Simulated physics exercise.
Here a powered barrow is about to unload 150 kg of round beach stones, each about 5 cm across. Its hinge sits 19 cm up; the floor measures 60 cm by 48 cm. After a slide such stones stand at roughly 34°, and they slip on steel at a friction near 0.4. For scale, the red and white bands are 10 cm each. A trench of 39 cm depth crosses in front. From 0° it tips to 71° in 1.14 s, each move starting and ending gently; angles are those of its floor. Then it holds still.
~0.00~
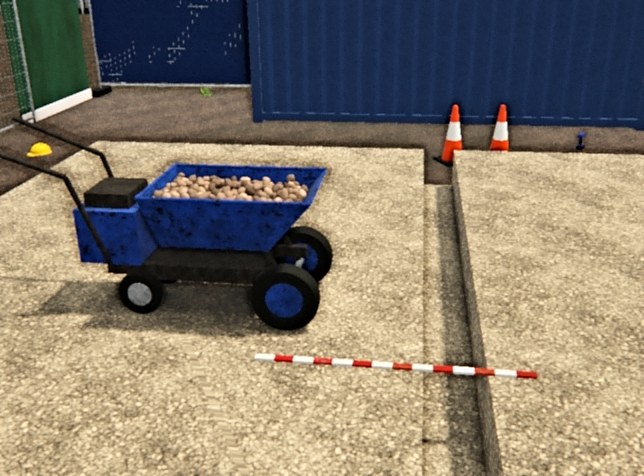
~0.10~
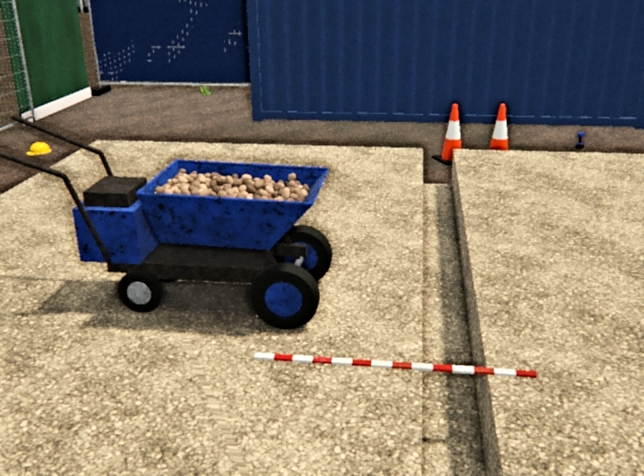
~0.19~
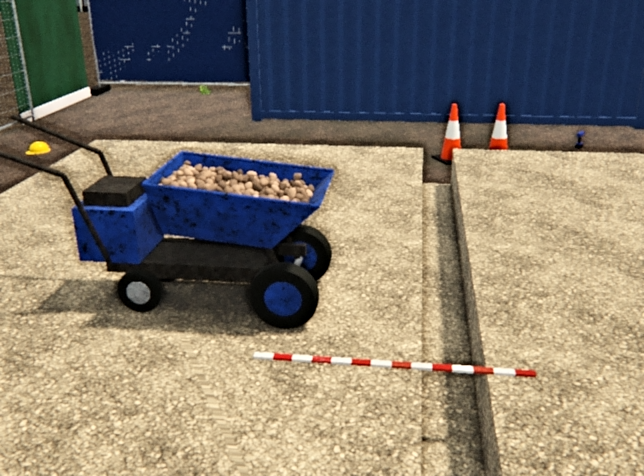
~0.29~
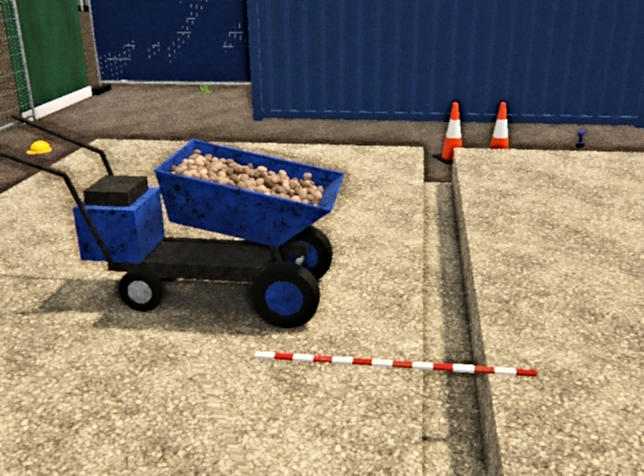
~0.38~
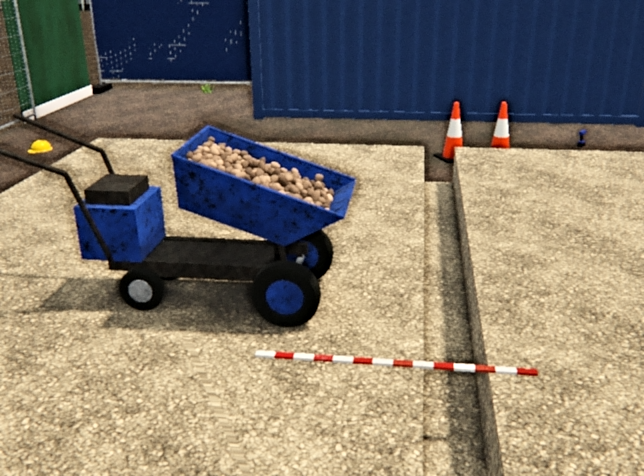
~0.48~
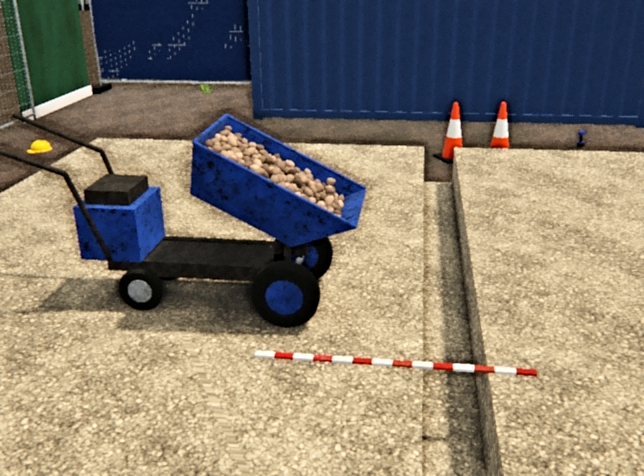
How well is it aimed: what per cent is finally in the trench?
Roughly 95 per cent ends in the trench.
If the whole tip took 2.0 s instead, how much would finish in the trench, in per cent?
In that case some 95 per cent.
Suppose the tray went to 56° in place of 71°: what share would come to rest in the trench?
In that case some 65 per cent.
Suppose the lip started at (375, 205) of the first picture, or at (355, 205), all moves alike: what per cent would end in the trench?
About 30 and 55 per cent.
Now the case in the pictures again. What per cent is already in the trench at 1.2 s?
Some 45 per cent.
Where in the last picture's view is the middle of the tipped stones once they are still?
Around (448, 352).
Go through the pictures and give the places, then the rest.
The tray is at 0°, its lip at (310, 205); the top of the load is at (218, 185), in the first picture.
The tray is at 1°, its lip at (312, 205); the top of the load is at (206, 182); the stones move at 0.3 m/s on average, in the second picture.
The tray is at 5°, its lip at (319, 207); the top of the load is at (199, 174); the stones move at 0.5 m/s on average, in the third picture.
The tray is at 11°, its lip at (331, 211); the top of the load is at (198, 162); the stones move at 0.7 m/s on average, in the fourth picture.
Lip at (344, 217), floor tilted 19°, highest stones at (207, 148); the stones move at 0.8 m/s on average, in the fifth picture.
The tray is at 27°, its lip at (356, 228); the top of the load is at (223, 137); the stones move at 0.9 m/s on average, in the sixth picture.
After 0.9 s the floor is at 60°; 100 % in the tray; the foremost stones are at (394, 252).
After 1.2 s the floor is at 71°; 46 % in the tray, 10 % short of the trench, 44 % in the trench; the foremost stones are at (474, 344).
After 1.6 s the floor is at 71°; 13 % in the tray, 8 % short of the trench, 78 % in the trench, 1 % past the trench; the foremost stones are at (501, 309).
After 3.5 s the floor is at 71°; 0 % in the tray, 5 % short of the trench, 95 % in the trench, 1 % past the trench; the foremost stones are at (511, 306).
